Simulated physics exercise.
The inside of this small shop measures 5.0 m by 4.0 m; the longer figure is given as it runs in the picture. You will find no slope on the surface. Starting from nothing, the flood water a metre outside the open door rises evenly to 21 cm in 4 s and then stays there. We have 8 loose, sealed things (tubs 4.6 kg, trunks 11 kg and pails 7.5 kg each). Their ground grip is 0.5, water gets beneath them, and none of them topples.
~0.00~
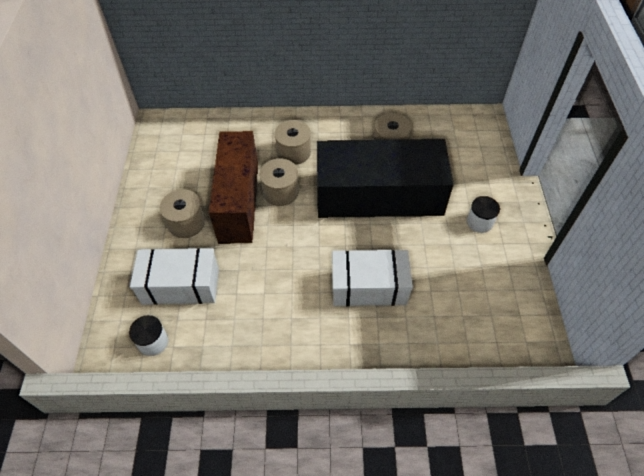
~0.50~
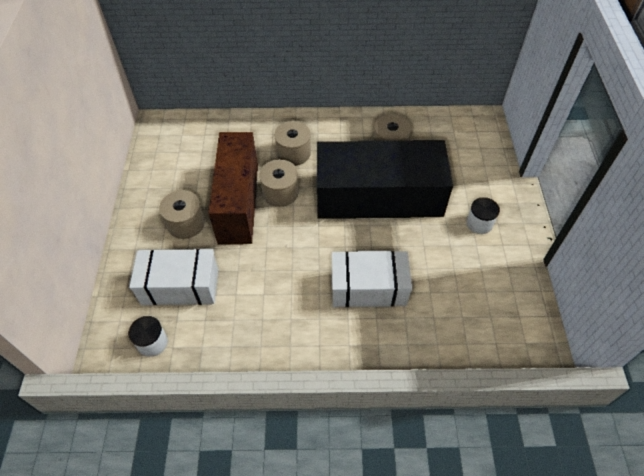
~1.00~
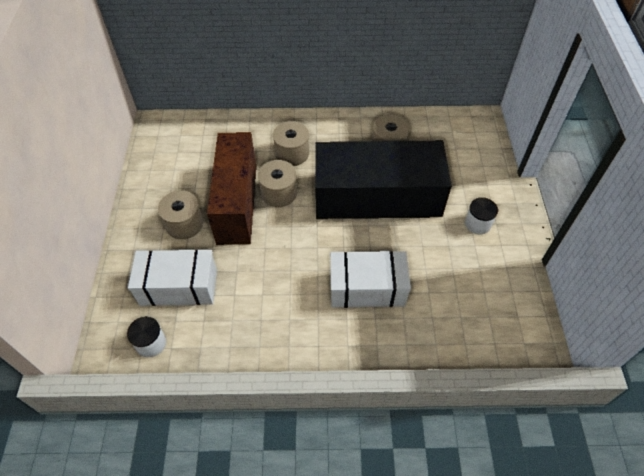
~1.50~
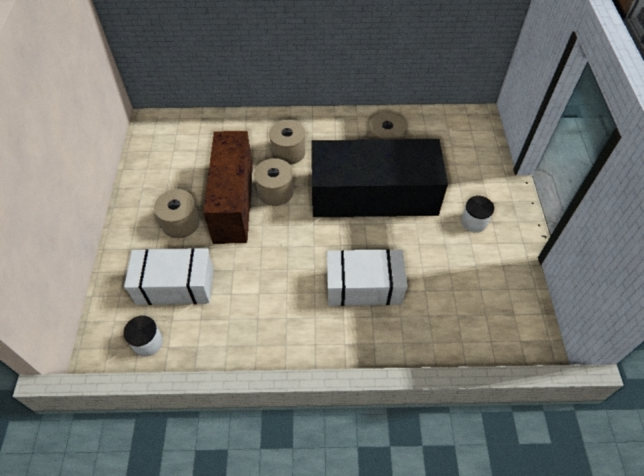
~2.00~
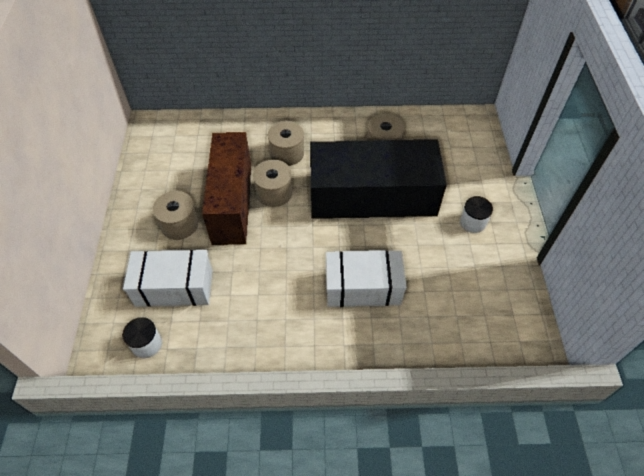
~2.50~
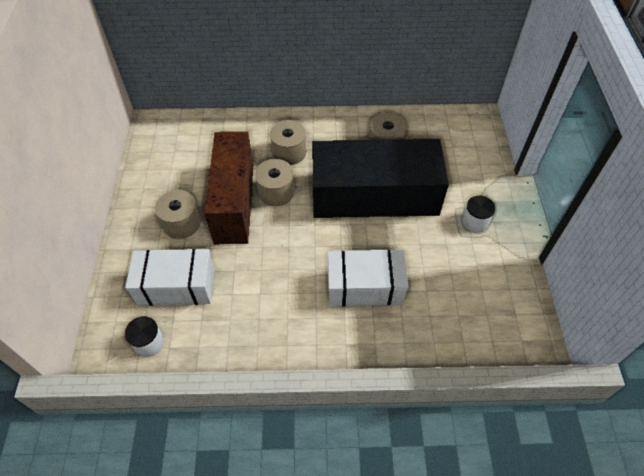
The video shows a small tiled room from above as bluish water covers the dark-and-light paving outside, then creeps through the opening on the right onto the floor near a pail, while the trunks and other objects stay put.
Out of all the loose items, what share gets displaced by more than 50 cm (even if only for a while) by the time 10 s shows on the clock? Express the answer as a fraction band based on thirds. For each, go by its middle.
The band is one third to two thirds.
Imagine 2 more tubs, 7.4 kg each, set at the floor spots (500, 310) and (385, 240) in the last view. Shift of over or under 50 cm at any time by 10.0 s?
In that order: Under, past it.
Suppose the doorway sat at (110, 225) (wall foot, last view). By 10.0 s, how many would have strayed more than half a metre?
In that case the number is 4.
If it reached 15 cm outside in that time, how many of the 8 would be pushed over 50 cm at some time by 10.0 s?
You'd get 1 in that case.
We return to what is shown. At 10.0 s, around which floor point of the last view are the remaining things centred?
Averaged position, last view: Near pixel (250, 231).
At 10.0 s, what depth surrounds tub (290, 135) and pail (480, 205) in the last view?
Depths: Near 5 cm, then near 5 cm.
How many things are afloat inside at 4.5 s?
Total: 0.
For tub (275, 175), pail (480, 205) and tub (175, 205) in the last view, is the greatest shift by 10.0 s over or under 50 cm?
In turn: Below the mark, above the mark, below the mark.
After 3.5 s 0 of 8 are over 50 cm from their spots; 0 afloat.
After 4.5 s 1 of 8 are over 50 cm from their spots; 0 afloat.
After 7.0 s 2 of 8 are over 50 cm from their spots; 0 afloat.
After 10.0 s 3 of 8 are over 50 cm from their spots, and 3 have been at some point; 5 afloat.
